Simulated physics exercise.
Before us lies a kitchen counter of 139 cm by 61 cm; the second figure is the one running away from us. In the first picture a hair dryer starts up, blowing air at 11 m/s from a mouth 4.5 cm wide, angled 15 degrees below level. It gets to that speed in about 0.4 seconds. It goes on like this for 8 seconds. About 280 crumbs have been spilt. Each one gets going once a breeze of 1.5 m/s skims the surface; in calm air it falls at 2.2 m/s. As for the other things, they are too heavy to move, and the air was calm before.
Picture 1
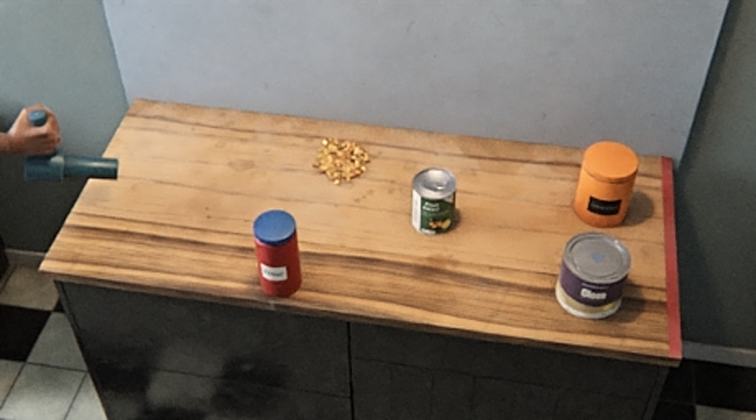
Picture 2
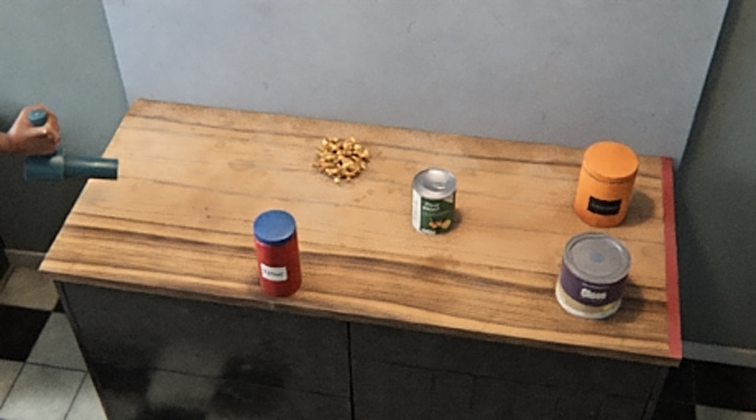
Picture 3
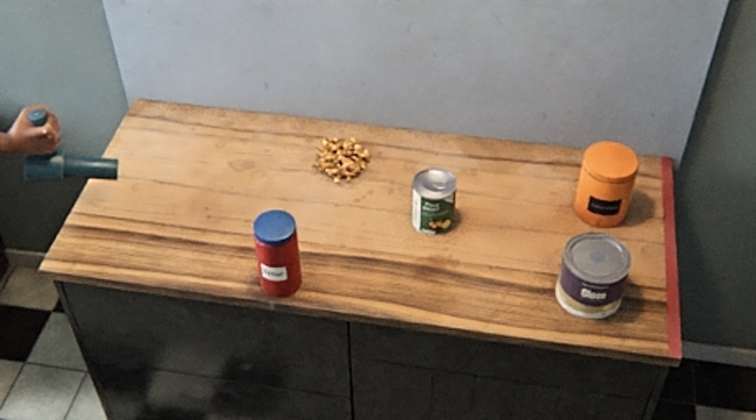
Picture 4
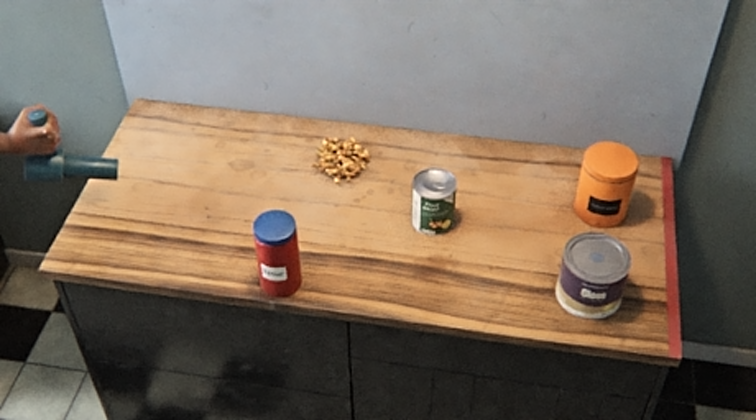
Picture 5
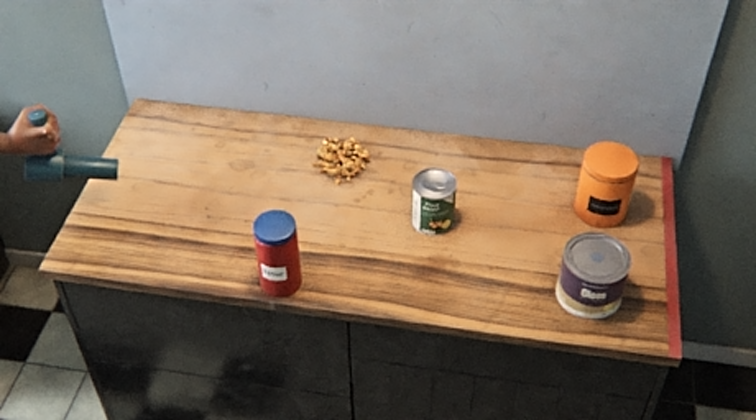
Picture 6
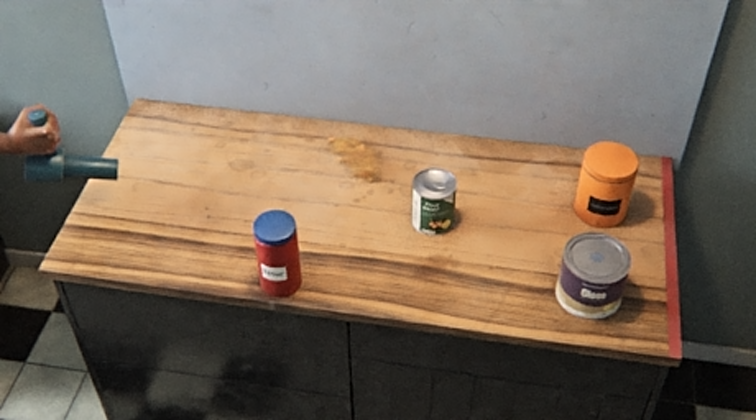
On a wooden kitchen counter, a hand at the left holds a hair dryer pointed toward a small pile of golden crumbs, with two tins and two jars standing nearby. The pile stays put at first, then most of it scatters, shifting slightly right into a thin, blurred patch, while the containers remain still.
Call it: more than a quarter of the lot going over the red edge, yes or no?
Call: Yes.
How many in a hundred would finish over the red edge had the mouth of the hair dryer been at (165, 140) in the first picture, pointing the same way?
You'd be looking at something like 70 in a hundred.
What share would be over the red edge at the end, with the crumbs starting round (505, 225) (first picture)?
That comes to some 2 in a hundred.
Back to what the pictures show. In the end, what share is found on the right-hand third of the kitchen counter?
Near 0 per cent at the end.
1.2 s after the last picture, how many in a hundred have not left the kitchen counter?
Around 0 %.
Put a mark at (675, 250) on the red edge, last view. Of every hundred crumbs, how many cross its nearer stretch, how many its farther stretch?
Roughly 0 per cent nearer, roughly 100 per cent farther.
Then, 1.2 s after the last picture the count stands so, 100 % are over the red edge.
Then, 2.2 s after the last picture the count stands so, 100 % are over the red edge.
Then, 4.0 s after the last picture the count stands so, 100 % are over the red edge.
Then, 7.6 s after the last picture, at the end, 100 % are over the red edge.
